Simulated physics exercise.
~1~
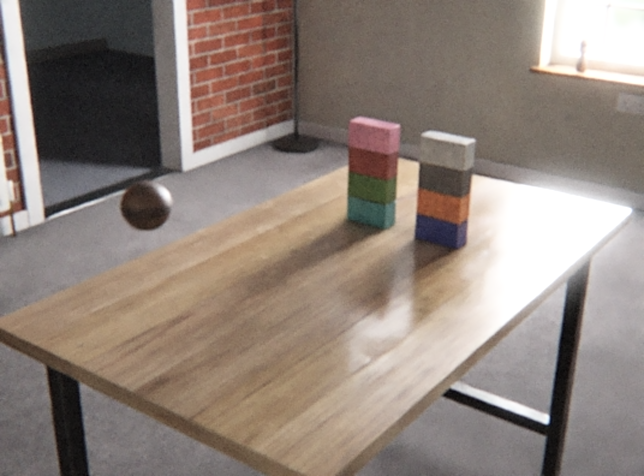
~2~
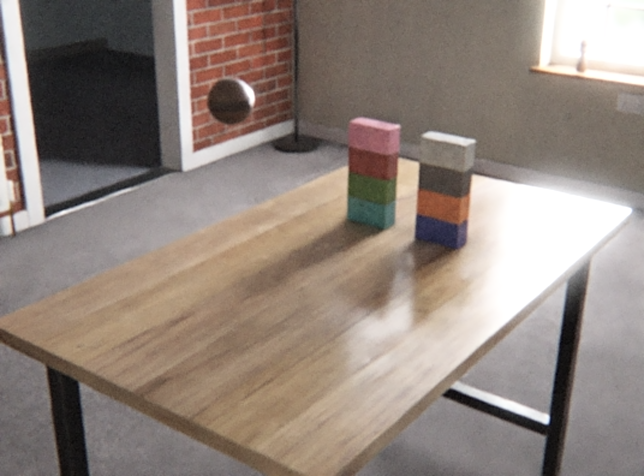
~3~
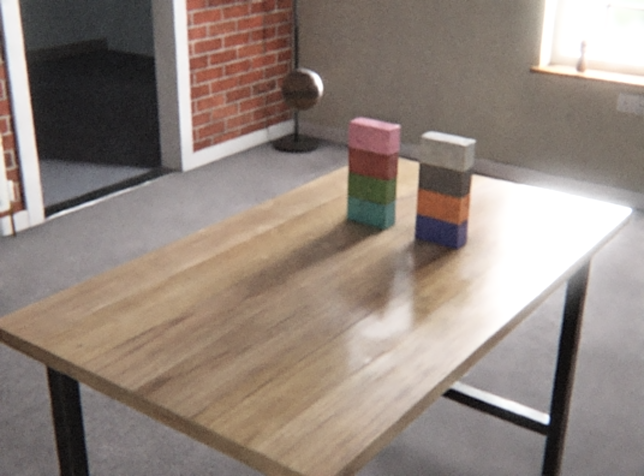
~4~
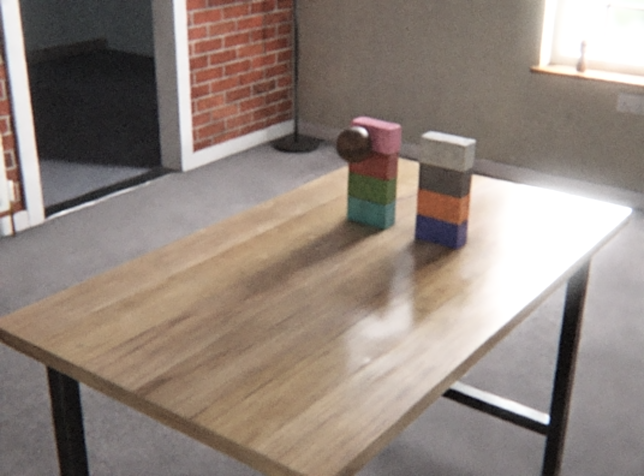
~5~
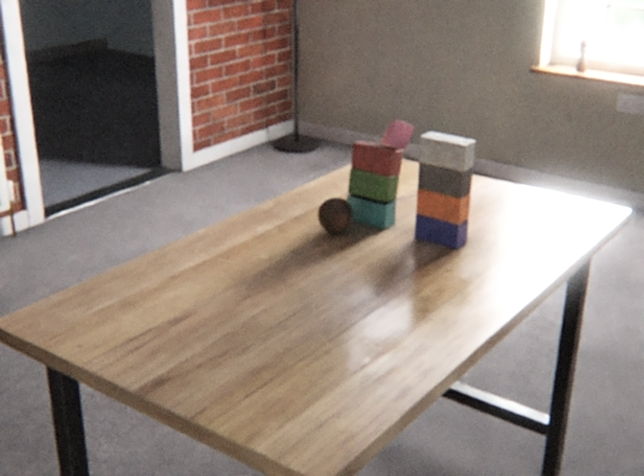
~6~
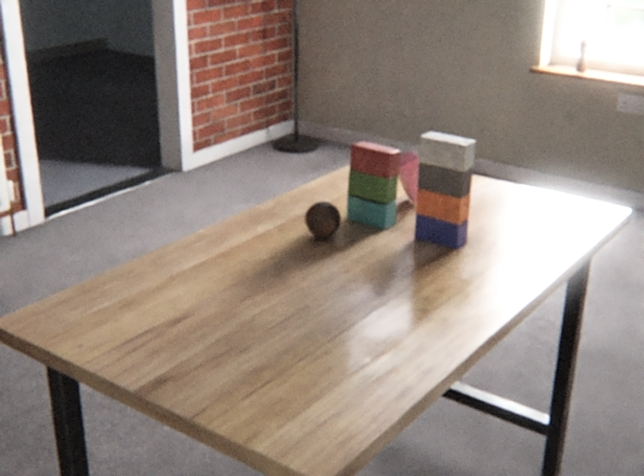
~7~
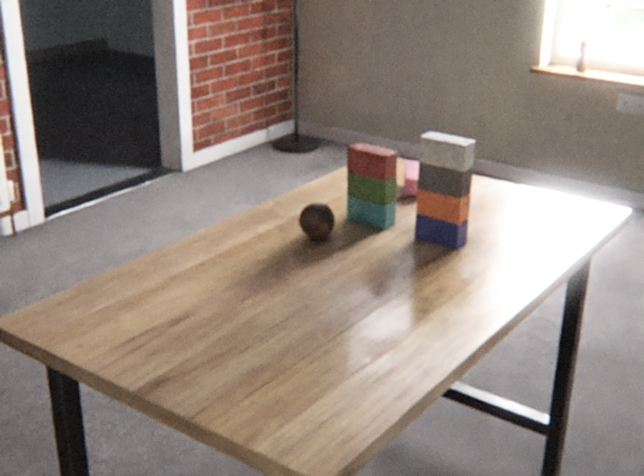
A brown ball flies in from the left over a wooden table, seen from above at an angle in a room with brick walls and a bright window. Two stacks of coloured blocks stand toward the far end, the left one pink, red, green and turquoise from top to bottom, the right one white, grey, orange and blue. The ball rises, then drops and strikes the top of the left stack. The pink block tips right and falls behind the stack, while the ball drops to the tabletop and drifts left. Finally, the pink block lies behind the three remaining blocks, and the right stack stands untouched.
